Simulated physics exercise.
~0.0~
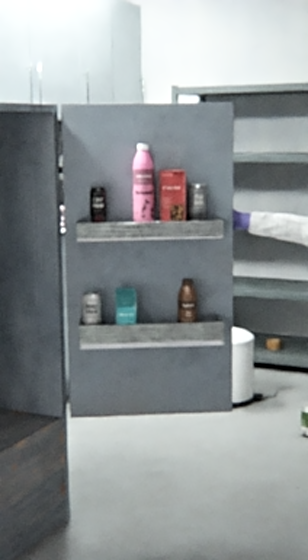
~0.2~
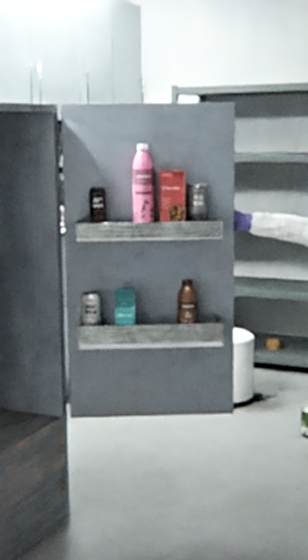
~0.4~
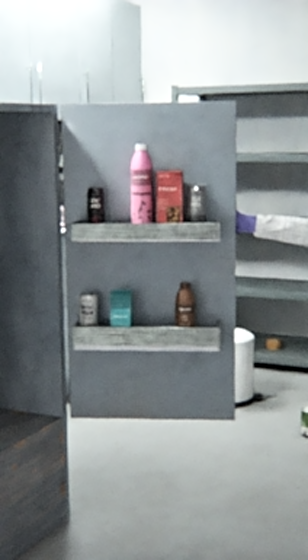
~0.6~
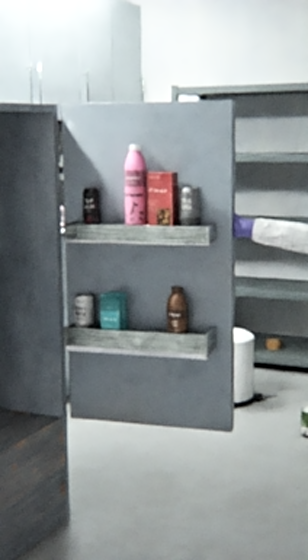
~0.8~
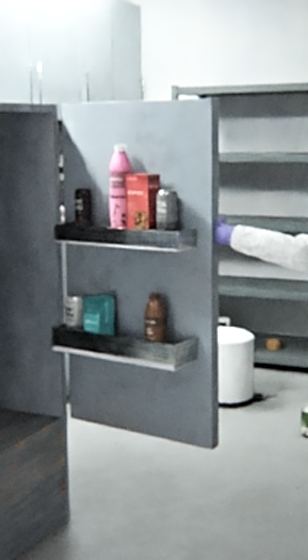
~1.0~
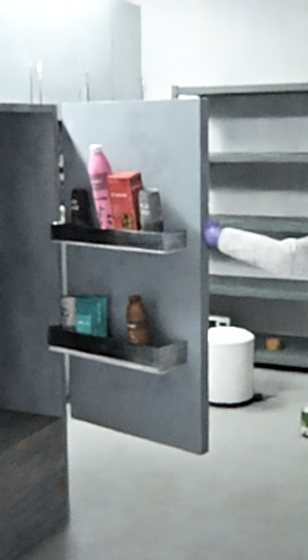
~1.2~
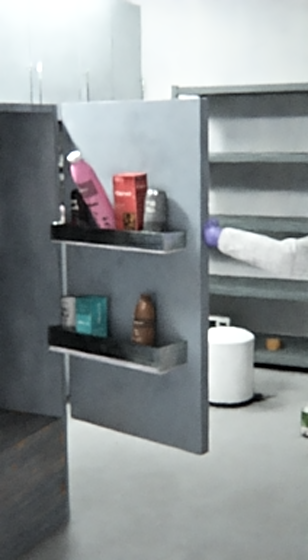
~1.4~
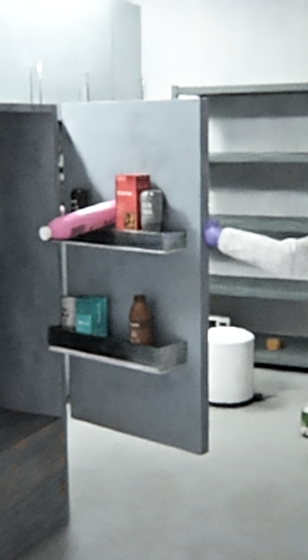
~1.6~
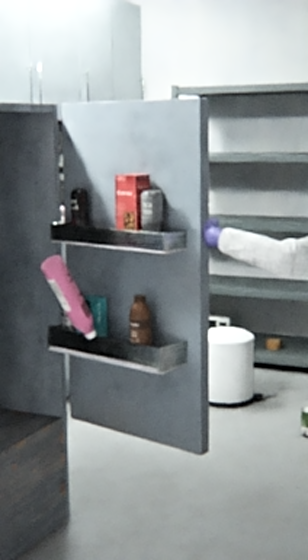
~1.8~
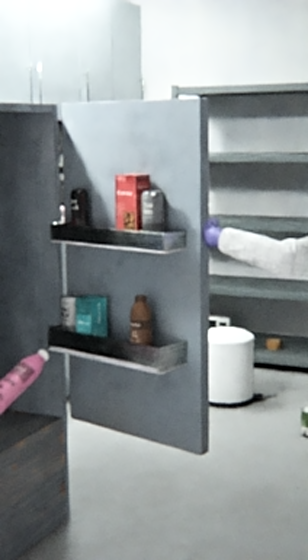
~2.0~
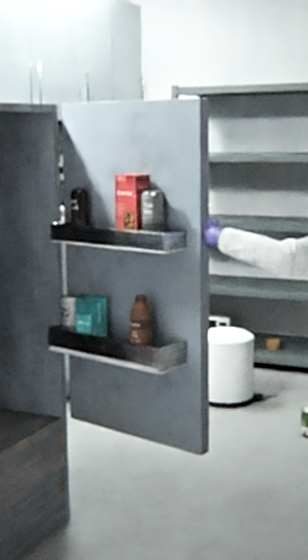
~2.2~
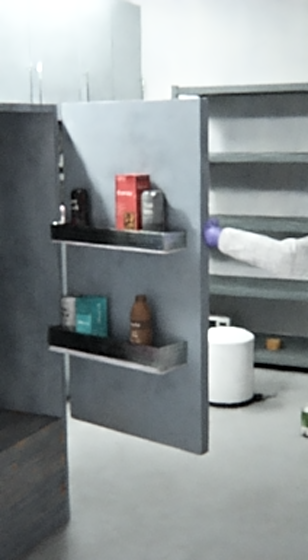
A grey cabinet door swings, a gloved hand stops it, and the pink bottle falls out.
